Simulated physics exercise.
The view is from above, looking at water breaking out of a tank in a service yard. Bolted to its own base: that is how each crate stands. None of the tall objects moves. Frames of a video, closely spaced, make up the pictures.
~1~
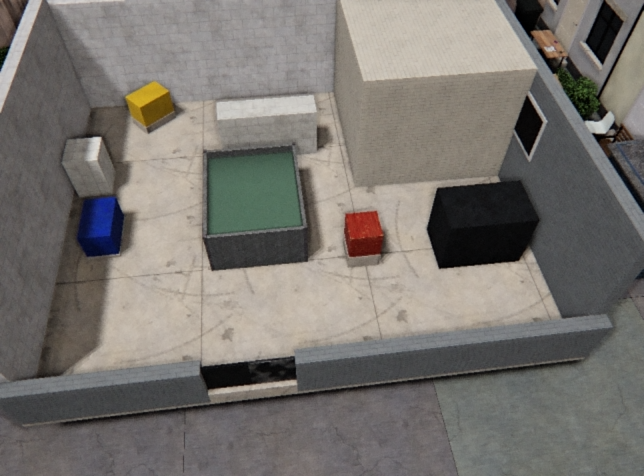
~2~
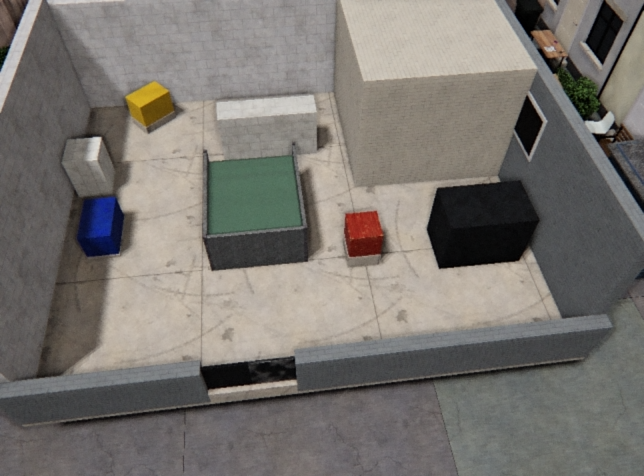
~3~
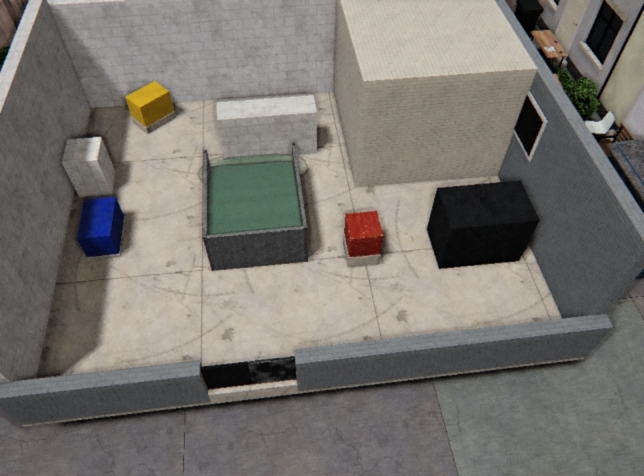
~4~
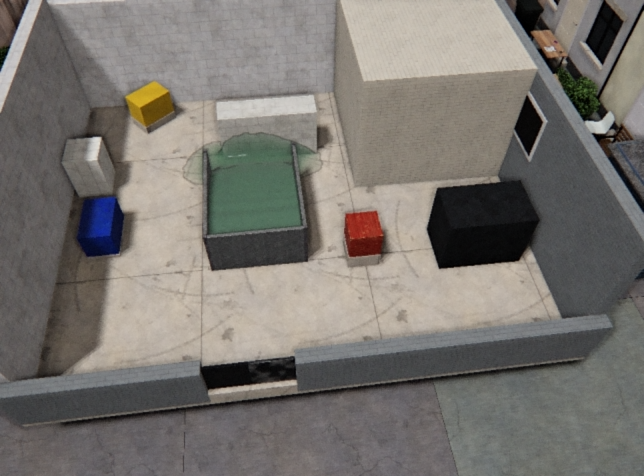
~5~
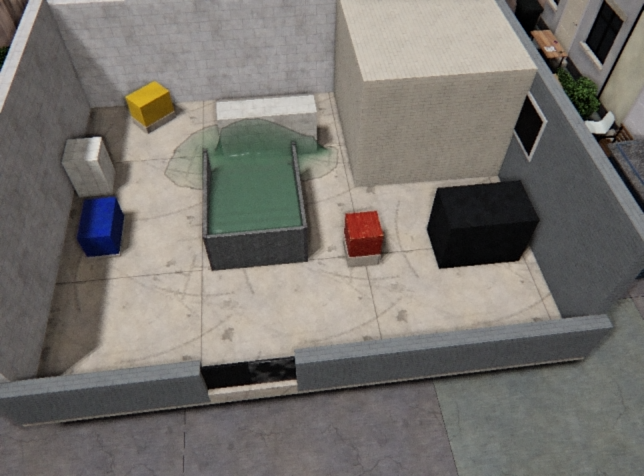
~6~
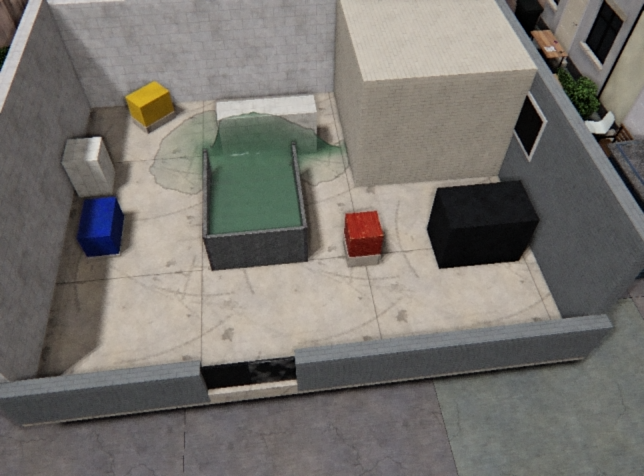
In a walled service yard with scattered crates, a tank of green water sat still, then its far side opened and the water poured out, spreading across the floor to both left and right.
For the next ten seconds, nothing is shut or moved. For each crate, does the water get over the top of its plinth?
The blue crate gets wet; the red crate stays dry; the yellow crate gets wet.
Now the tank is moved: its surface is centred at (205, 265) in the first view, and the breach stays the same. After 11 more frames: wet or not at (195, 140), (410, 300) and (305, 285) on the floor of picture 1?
Taking the three spots in order: Swamped, bare, bare.
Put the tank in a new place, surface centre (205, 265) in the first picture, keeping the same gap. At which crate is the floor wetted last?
Answer: The red one.
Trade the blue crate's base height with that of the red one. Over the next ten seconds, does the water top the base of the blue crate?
Looks like the blue comes through fine.
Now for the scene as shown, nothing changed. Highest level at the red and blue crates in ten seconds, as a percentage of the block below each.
Roughly 80 and 220 per cent respectively.
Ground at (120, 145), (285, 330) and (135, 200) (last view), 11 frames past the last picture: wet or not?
First inundated, second spared, third inundated.
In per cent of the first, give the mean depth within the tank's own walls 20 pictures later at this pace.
32 percent or so.
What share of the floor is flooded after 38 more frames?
Roughly 80 per cent.
A moment on, water covers 25 % of the floor; the blue crate not reached, the red crate water round its plinth, the yellow crate water round its plinth.
Next, water covers 40 % of the floor; the blue crate water round its plinth, the red crate water round its plinth, the yellow crate water round its plinth.
Then, water covers 60 % of the floor; the blue crate water round its plinth, the red crate water round its plinth, the yellow crate water round its plinth.
Later, water covers 80 % of the floor; the blue crate water round its plinth, the red crate water round its plinth, the yellow crate water round its plinth.
In the end, water covers 95 % of the floor; the blue crate was topped, the red crate stayed above the water, the yellow crate was topped.
